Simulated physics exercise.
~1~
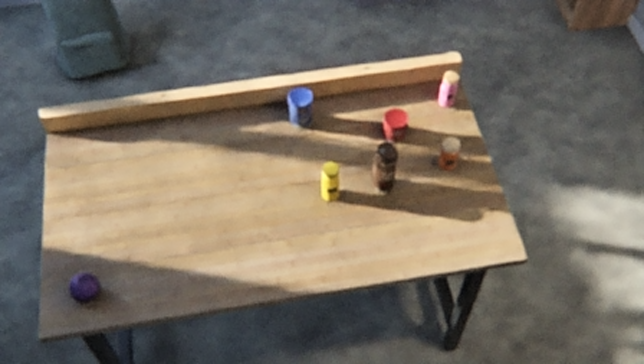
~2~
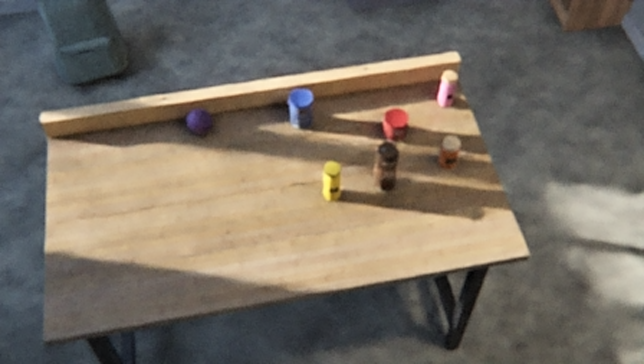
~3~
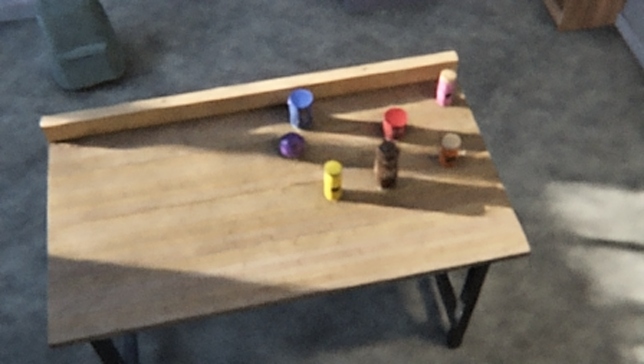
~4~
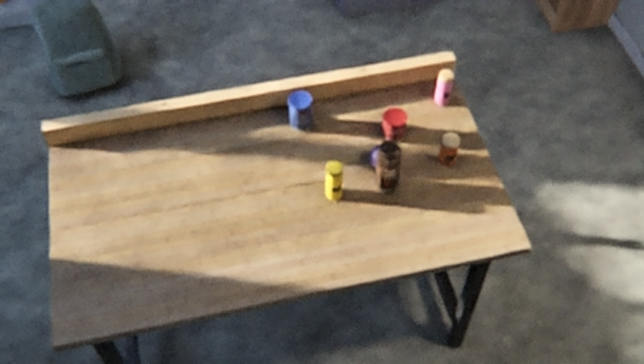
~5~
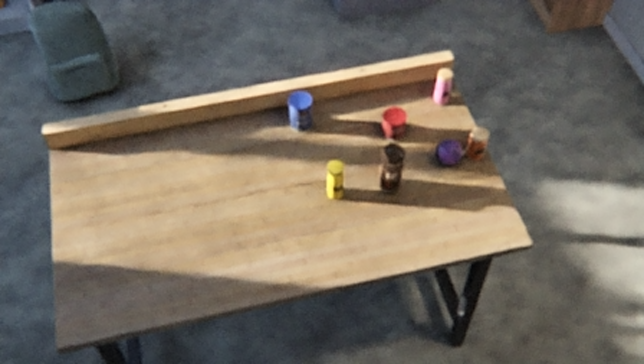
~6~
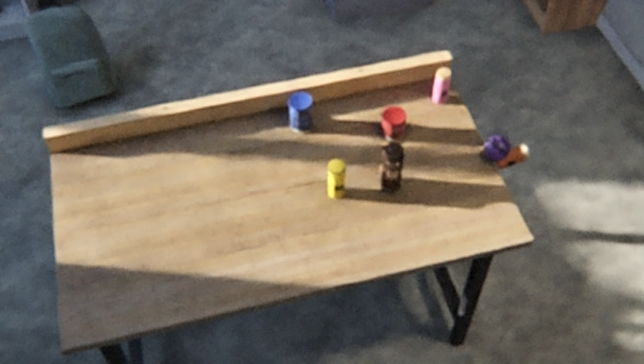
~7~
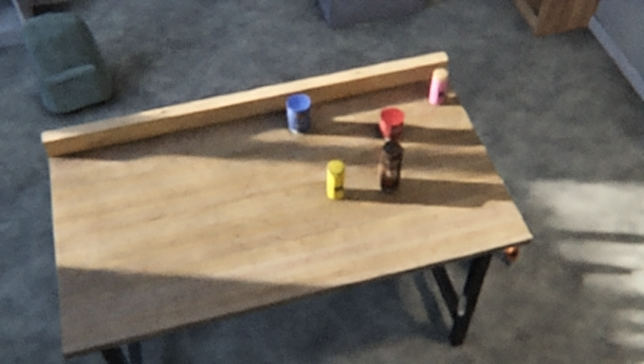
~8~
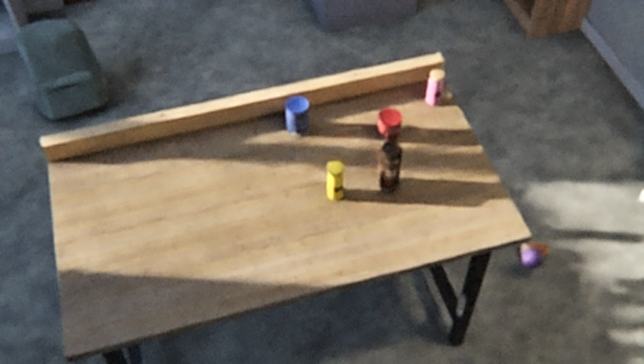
At the start, a purple ball is near the left front corner of a wooden table, with two tins, three shakers and a brown can standing toward the right. The ball rolls up to the raised strip along the far edge and rebounds, heading right and back toward the viewer. It passes below the blue tin and goes behind the brown can, which stays standing. Next it reaches the orange shaker and pushes it to the right edge, where the shaker tips. Both drop off the table and end on the floor, while the other items remain upright.
